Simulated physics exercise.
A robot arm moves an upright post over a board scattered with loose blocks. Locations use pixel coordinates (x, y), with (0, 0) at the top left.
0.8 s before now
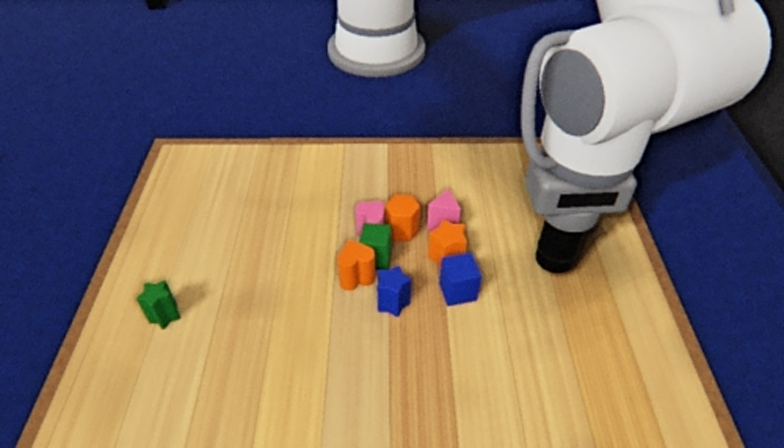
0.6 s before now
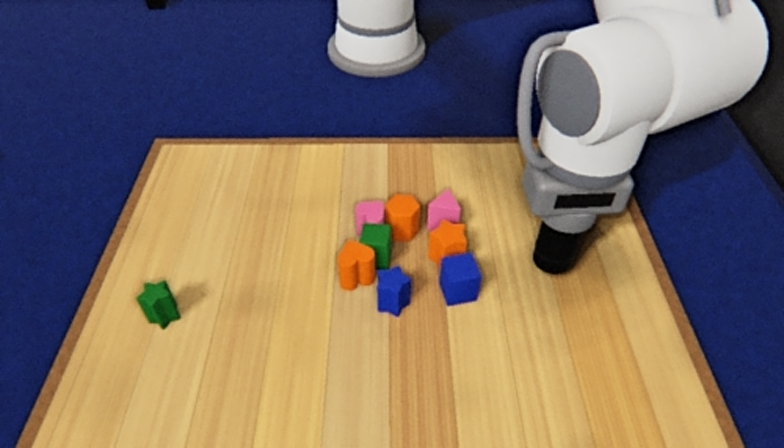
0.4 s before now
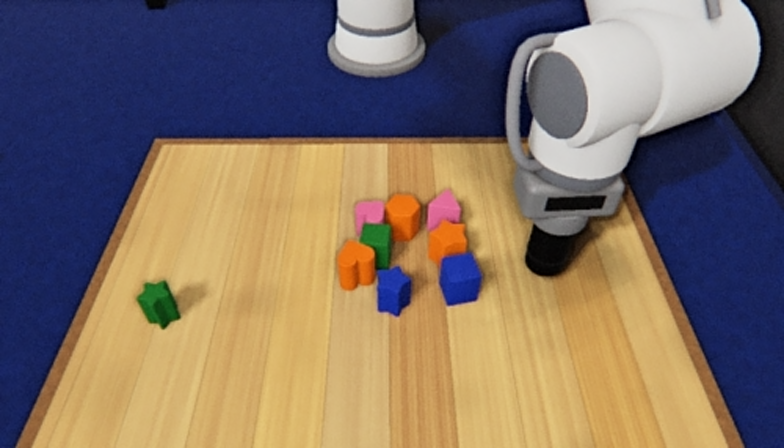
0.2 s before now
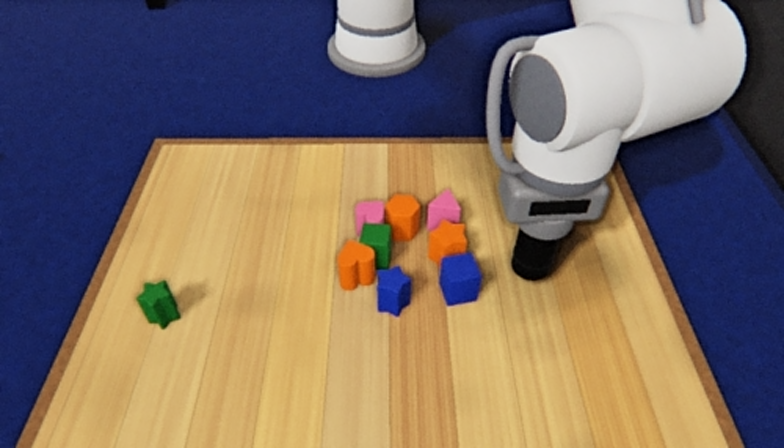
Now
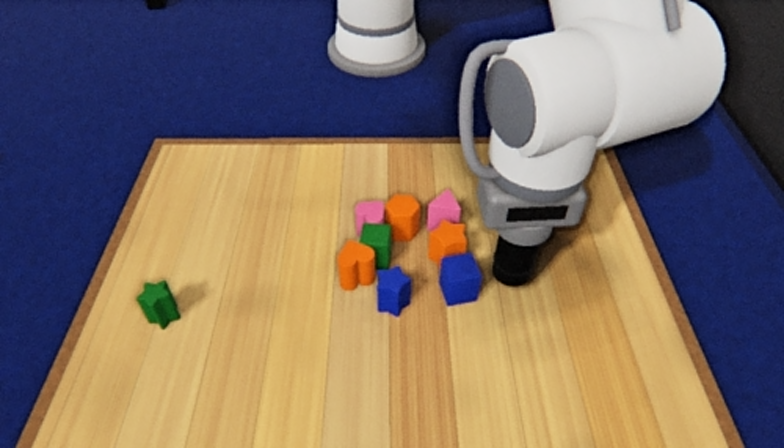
A wooden board with a darker rim lies on a blue surface, seen from above at an angle by a still camera. Orange, pink, green and blue blocks cluster near the middle, a green star-shaped block sits alone at left, and a white robot arm holds a black post at right. The arm moves the post left and slightly nearer, toward the blue square block, while every block stays still.
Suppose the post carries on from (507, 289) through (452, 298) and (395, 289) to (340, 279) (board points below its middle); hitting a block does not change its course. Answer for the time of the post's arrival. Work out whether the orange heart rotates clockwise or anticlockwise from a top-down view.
From above, it looks like the orange heart goes counterclockwise.
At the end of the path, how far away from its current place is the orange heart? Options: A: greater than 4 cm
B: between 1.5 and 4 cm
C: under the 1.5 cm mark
A: Greater than 4 cm.
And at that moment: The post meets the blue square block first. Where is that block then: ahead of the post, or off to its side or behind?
My guess is it keeps its place ahead of the post.
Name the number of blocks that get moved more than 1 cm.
The push will move three blocks or more.
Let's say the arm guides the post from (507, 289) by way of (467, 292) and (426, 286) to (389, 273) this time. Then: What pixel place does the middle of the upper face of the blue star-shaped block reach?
(346, 291)
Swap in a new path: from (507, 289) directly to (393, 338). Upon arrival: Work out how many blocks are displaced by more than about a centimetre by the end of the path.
There will be one block displaced.
On the path given first. One third of the way, post at (454, 282); blue star-shaped block at (388, 280); blue square block at (419, 266), turned 30° clockwise.
Two thirds of the way, post at (394, 273); orange heart at (327, 249); blue star-shaped block at (366, 284), turned 55° anticlockwise; blue square block at (361, 254), turned 30° clockwise.
At the end, post at (338, 262); orange heart at (279, 237), turned 50° anticlockwise; green square block not moved; blue star-shaped block at (351, 283), turned 125° anticlockwise; blue square block at (310, 239), turned 50° clockwise.
